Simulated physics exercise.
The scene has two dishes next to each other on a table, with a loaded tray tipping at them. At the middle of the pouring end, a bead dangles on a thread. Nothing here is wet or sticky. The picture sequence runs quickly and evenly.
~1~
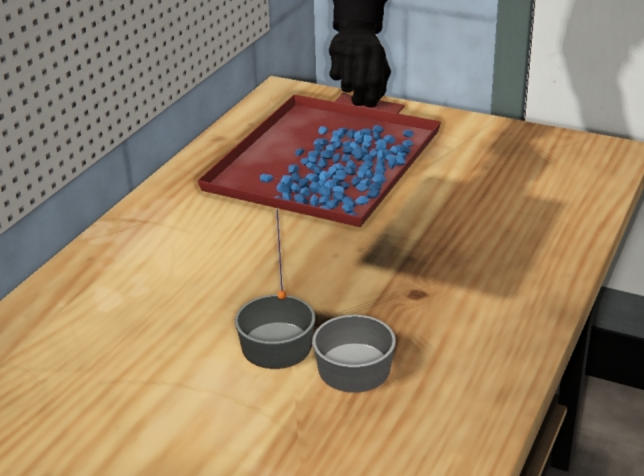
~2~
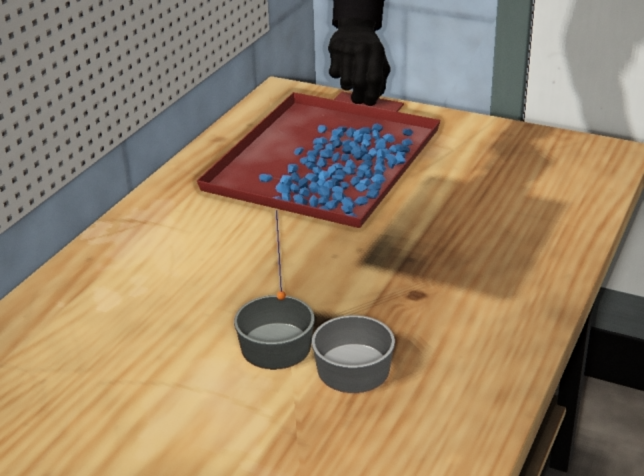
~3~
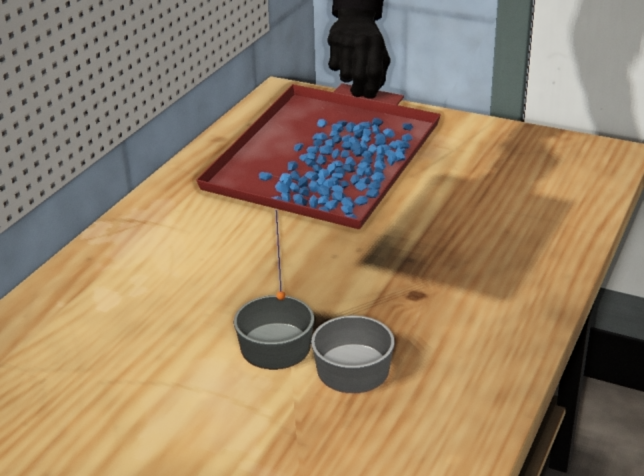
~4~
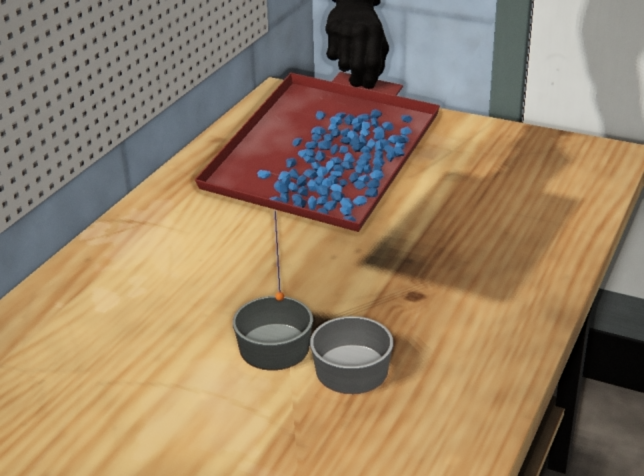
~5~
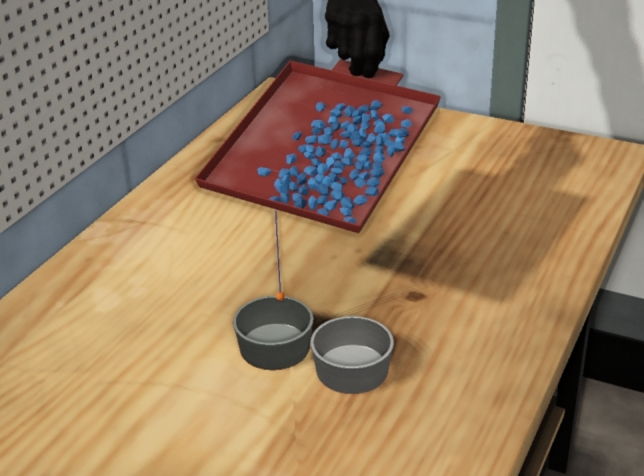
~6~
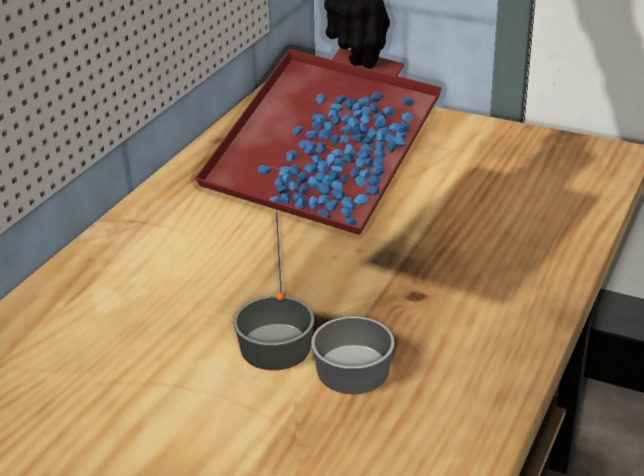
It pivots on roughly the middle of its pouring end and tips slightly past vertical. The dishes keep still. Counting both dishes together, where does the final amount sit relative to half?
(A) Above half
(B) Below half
A.
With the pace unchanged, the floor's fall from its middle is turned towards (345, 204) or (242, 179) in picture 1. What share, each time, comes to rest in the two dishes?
Shares: About 60 in a hundred, then about 0 in a hundred.
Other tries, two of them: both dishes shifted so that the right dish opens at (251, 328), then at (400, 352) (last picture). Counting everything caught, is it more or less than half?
Place 1: Lower than half; place 2: Higher than half.
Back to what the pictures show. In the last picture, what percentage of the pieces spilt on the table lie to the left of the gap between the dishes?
Share to the left: Near 60 per cent.
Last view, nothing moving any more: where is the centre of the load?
Somewhere around (347, 362) in the last picture.
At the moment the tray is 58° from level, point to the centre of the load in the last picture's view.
About (331, 187).
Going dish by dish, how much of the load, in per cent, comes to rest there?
Per hundred pieces, the left dish ends with about 10 and the right dish with about 70.
Soon, tray tipped steeply; all on the tray.
A while on, tray tipped right over; about a quarter on the tray; about half in the right dish; a small part in the left dish; a small part outside both; about a quarter in the air.
Towards the end, tray tipped past a quarter turn; most in the right dish; a small part in the left dish; about a quarter outside both.
Finally, tray tipped past a quarter turn; most in the right dish; a small part in the left dish; about a quarter outside both.
